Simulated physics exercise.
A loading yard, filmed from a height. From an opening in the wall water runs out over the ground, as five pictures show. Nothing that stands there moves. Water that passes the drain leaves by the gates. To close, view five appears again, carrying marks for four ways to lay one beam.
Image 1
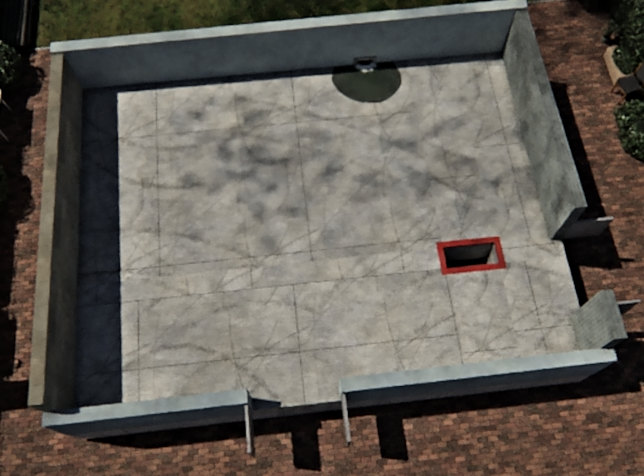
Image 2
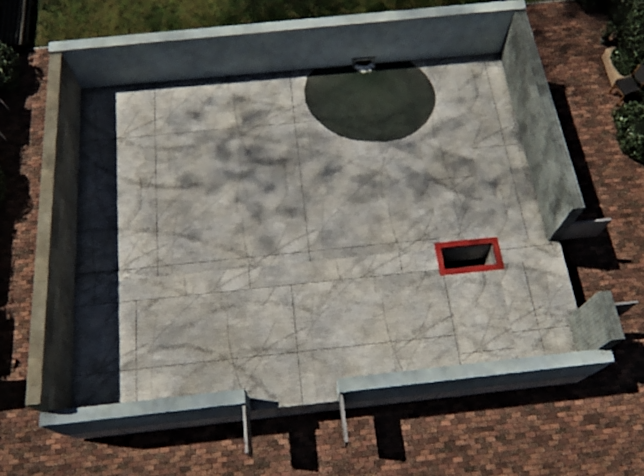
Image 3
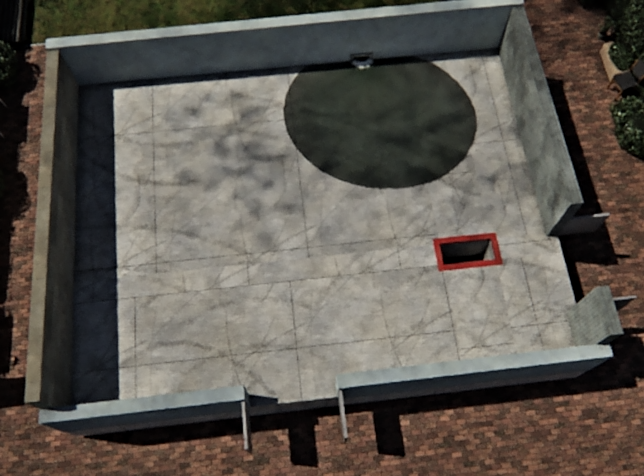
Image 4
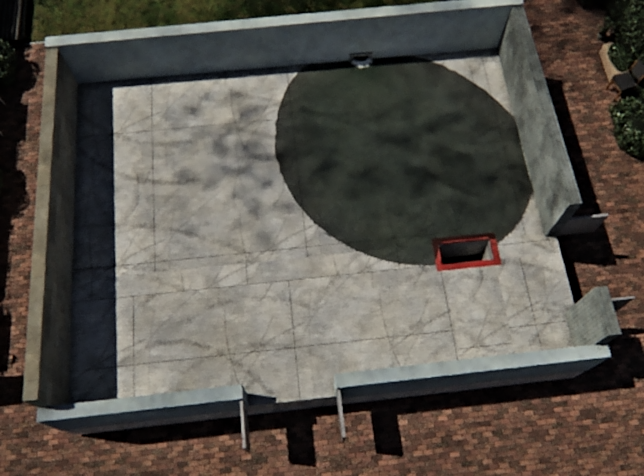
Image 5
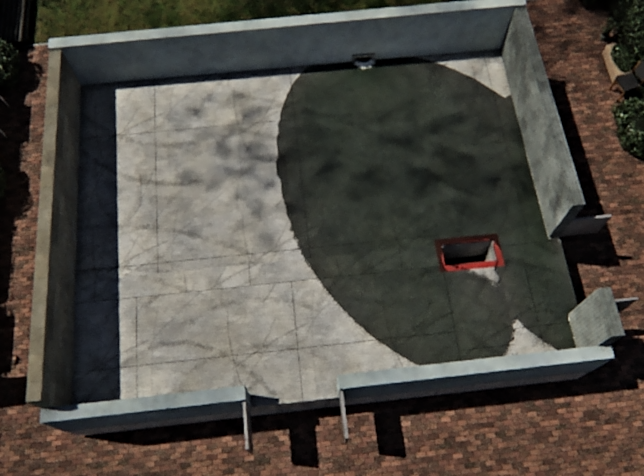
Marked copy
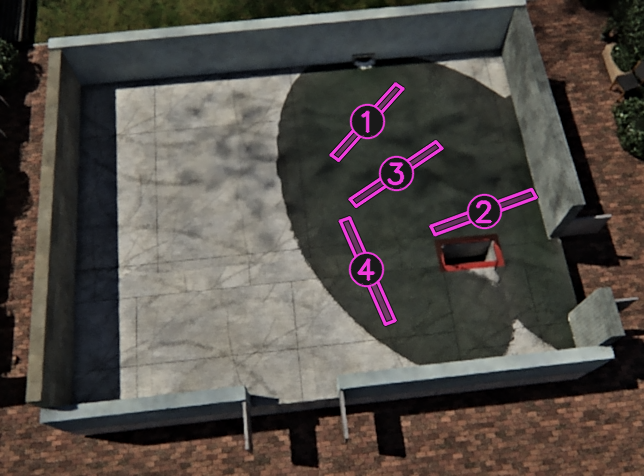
A walled loading yard with a pale paved floor is seen from high above, with red-brown brick paving around it. A small outfall sits at the far wall, a red-rimmed gully lies right of centre, and gates stand open at the right and along the near wall. Dark water spreads from the outfall toward the near right, reaching and surrounding the gully, while the camera stays almost still.
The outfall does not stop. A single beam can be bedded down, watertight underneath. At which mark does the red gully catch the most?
It is 4.
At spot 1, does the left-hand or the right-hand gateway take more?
More leaves on the right.
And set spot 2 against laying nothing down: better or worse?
Spot 2 is worse.
On the marked copy, 1 from (334, 157) to (399, 86); 2 from (432, 230) to (533, 193); 3 from (353, 202) to (438, 145); 4 from (344, 219) to (390, 322).
For spot 1, about 8 % of the stream runs into the red gully, about 91 % out by the gates.
For spot 2, about 9 % of the stream runs into the red gully, about 90 % out by the gates.
For spot 3, about 13 % of the stream runs into the red gully, about 86 % out by the gates.
For spot 4, about 32 % of the stream runs into the red gully, about 67 % out by the gates.
